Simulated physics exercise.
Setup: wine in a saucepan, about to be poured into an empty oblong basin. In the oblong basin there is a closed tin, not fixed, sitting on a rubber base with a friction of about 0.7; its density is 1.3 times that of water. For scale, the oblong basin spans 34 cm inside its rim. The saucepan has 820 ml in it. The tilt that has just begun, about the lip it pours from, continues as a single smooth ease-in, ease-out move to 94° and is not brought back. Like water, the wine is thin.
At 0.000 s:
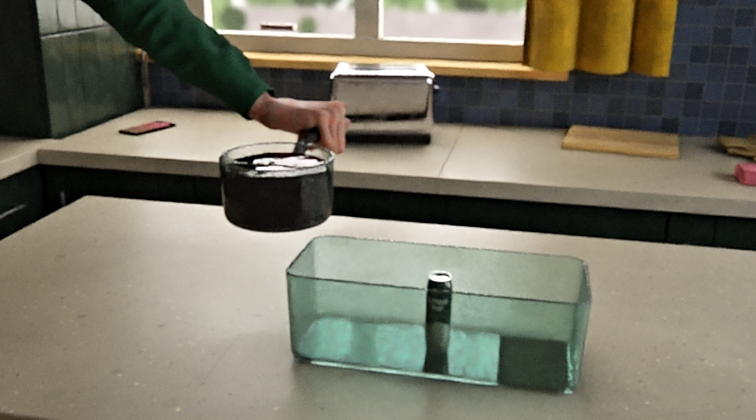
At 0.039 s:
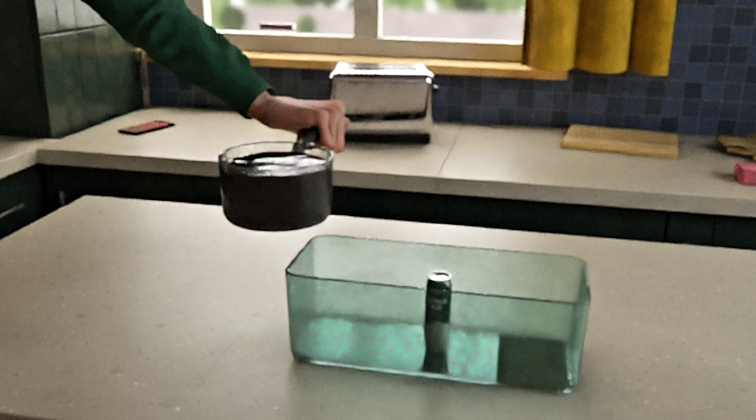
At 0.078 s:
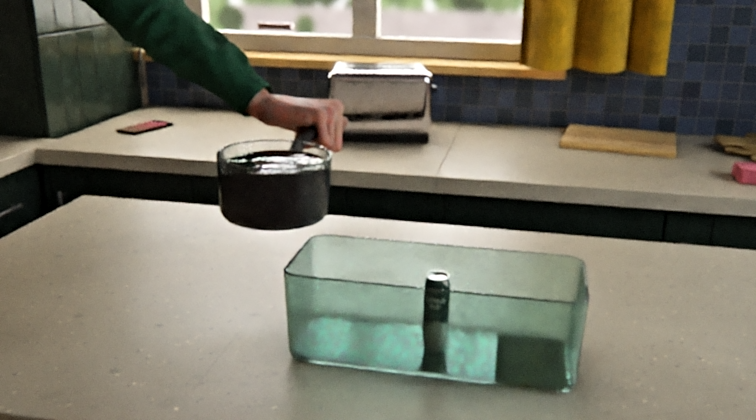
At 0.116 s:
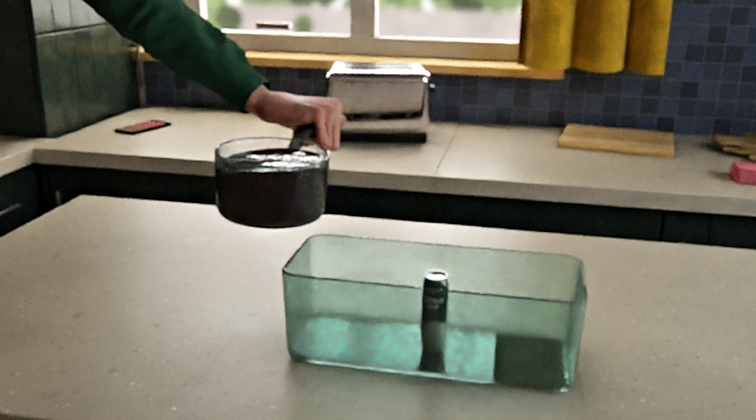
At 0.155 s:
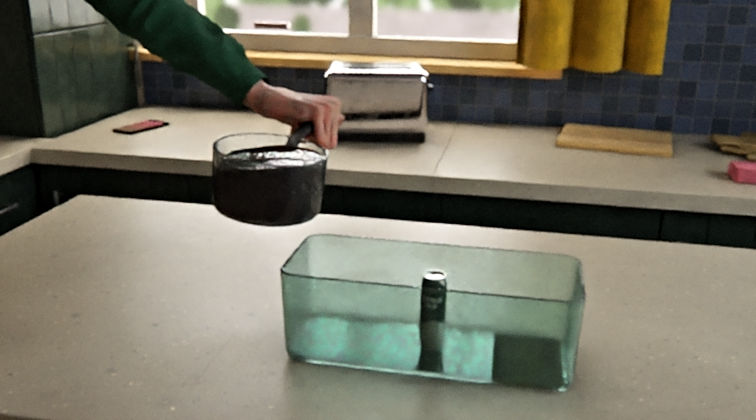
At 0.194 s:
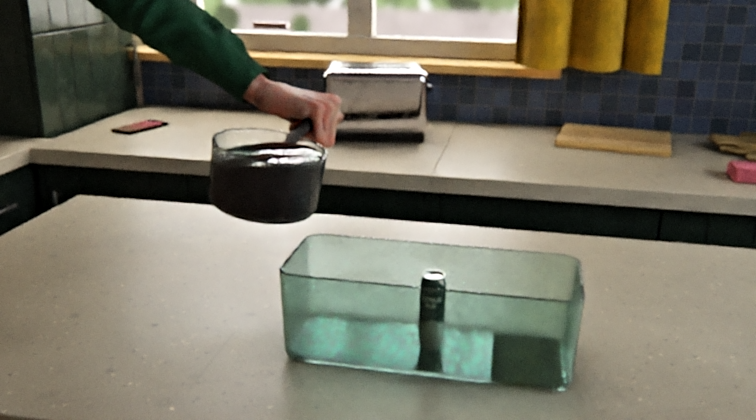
Hand in green sleeve holding a glass saucepan of dark liquid, tilting it slightly above a clear oblong basin containing a tin.
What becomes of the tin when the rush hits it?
It is tipped.
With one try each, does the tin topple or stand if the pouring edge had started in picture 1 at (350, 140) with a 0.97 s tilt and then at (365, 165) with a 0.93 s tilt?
In the first try it remains standing; in the second it remains standing.
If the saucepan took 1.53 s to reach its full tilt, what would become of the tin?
Outcome - the tin stays erect.
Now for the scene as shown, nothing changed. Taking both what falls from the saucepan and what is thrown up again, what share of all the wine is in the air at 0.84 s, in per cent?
Airborne fraction: Approx. 28 %.
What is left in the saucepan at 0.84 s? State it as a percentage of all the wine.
16 per cent or thereabouts.
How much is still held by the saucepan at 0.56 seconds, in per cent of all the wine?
Near 70 in a hundred.
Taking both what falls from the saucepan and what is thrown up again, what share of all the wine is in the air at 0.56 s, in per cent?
About 26 per cent.
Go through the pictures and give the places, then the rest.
The first picture shows tilt 0°; pouring edge (331, 161); surface from (229, 161) to (330, 168); the oblong basin's rim runs from (300, 255) to (588, 282); the tin's top is at (440, 280).
The second picture shows tilt 0°; pouring edge (330, 161); surface from (228, 160) to (330, 167).
The third picture shows tilt 2°; pouring edge (329, 160); surface from (226, 159) to (328, 165).
The fourth picture shows tilt 4°; pouring edge (327, 160); surface from (224, 158) to (326, 163).
The fifth picture shows tilt 6°; pouring edge (325, 160); surface from (221, 156) to (324, 160).
The sixth picture shows tilt 10°; pouring edge (324, 160); surface from (220, 151) to (324, 157).
By 0.56 s the tilt is 63° and 70 per cent is still to pour; the tin stands where it began.
By 0.84 s the tilt is 92° and 17 per cent is still to pour; the tin leans 5°.
By 1.12 s the tilt is 94° and 3 per cent is still to pour; the tin lies on its side.
By 1.43 s the tilt is 94° and 1 per cent is still to pour; the tin lies on its side.
At rest the tin lies on its side.
